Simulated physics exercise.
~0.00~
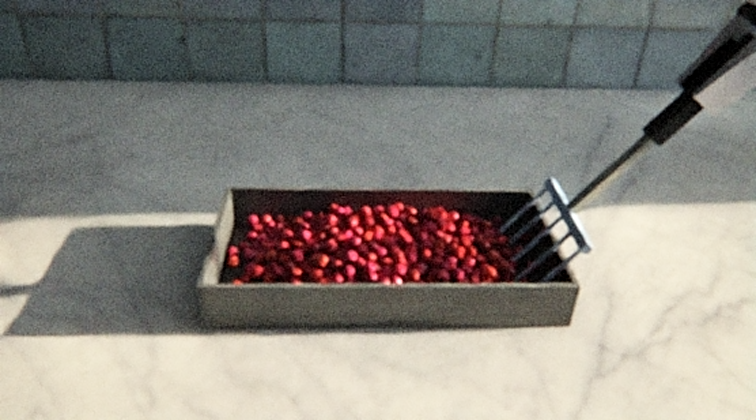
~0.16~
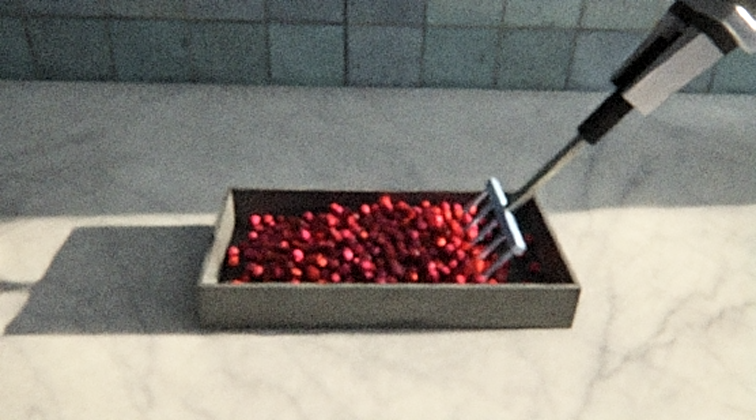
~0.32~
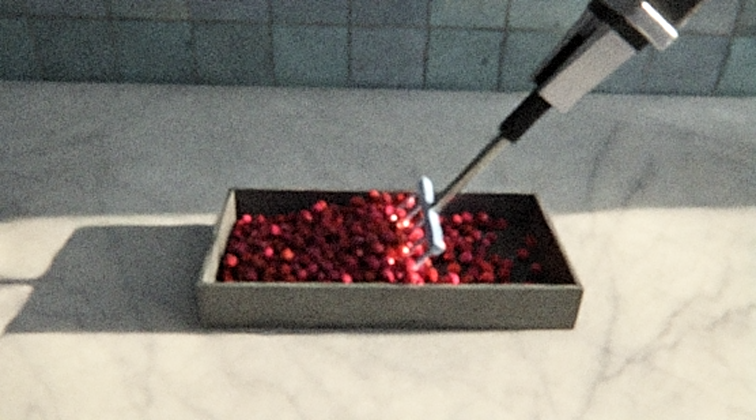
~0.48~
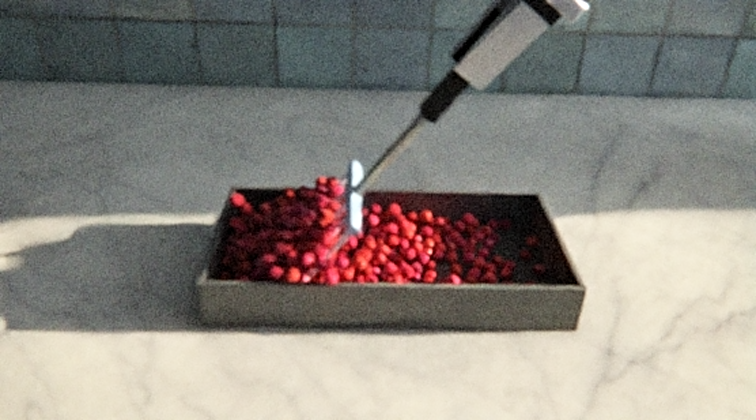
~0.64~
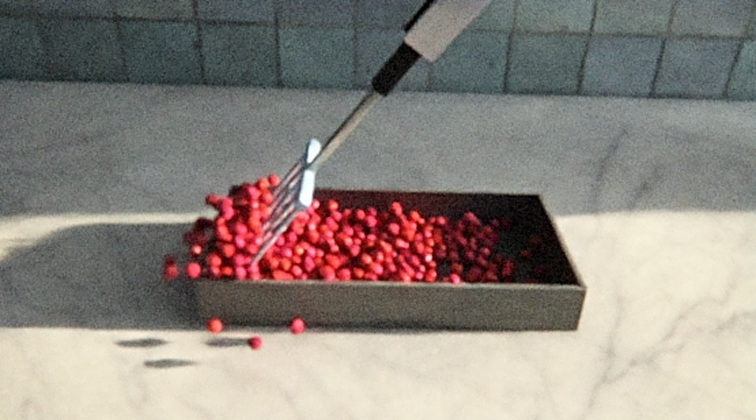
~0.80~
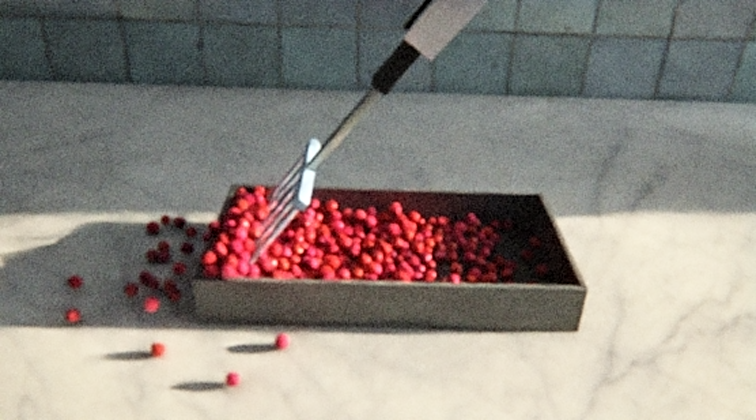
Robotic arm dragging a metal rake leftward through red beads in a tray, heaping them up and spilling some onto the marble.
